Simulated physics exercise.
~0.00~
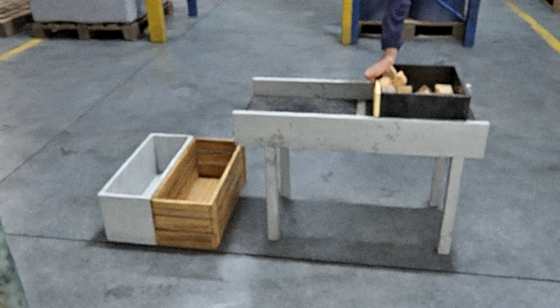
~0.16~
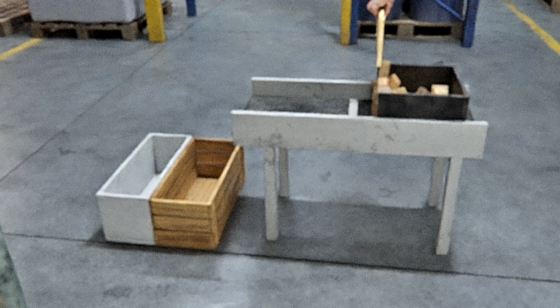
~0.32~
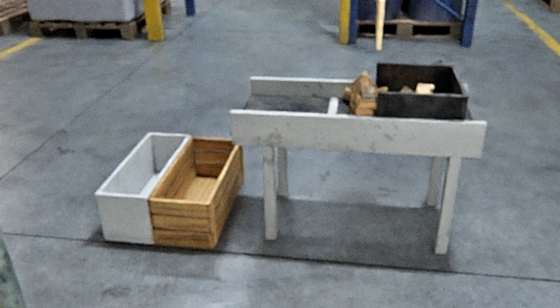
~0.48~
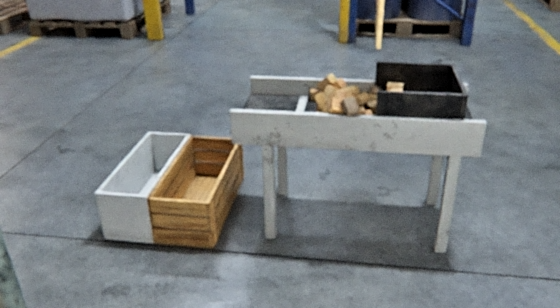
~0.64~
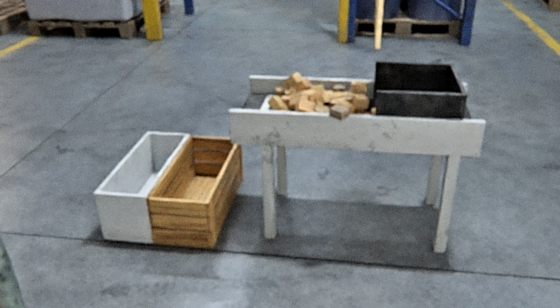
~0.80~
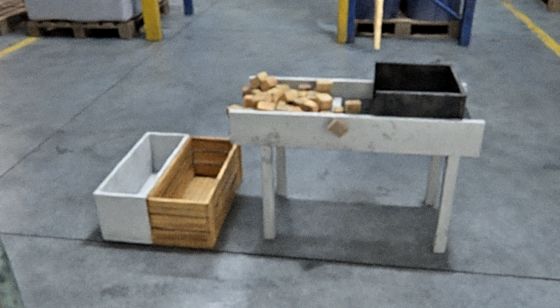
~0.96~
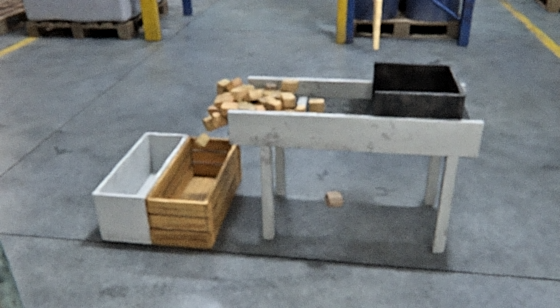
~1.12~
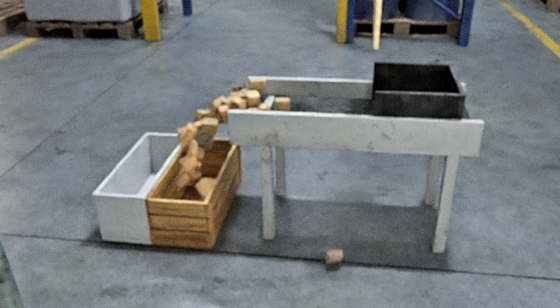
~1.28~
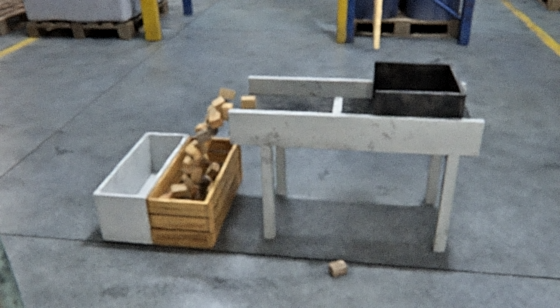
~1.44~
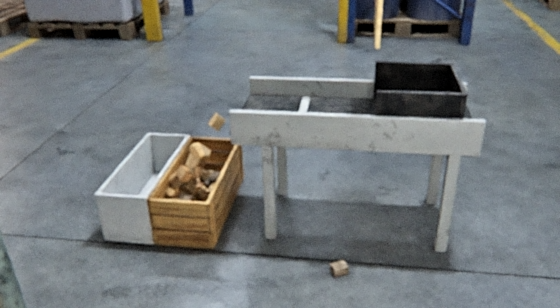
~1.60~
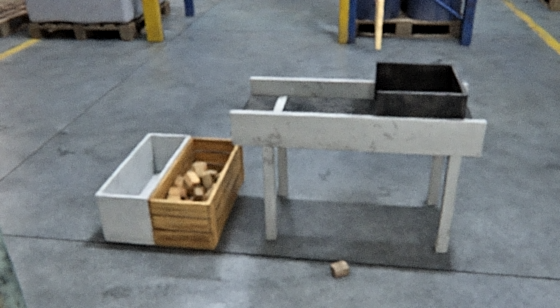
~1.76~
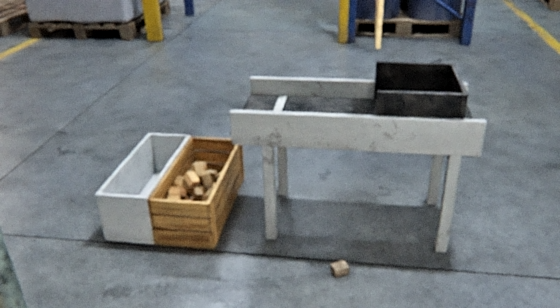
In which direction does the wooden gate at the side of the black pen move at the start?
The gate moves upward, clear of the black pen, and the offcuts then slide out along the belt.
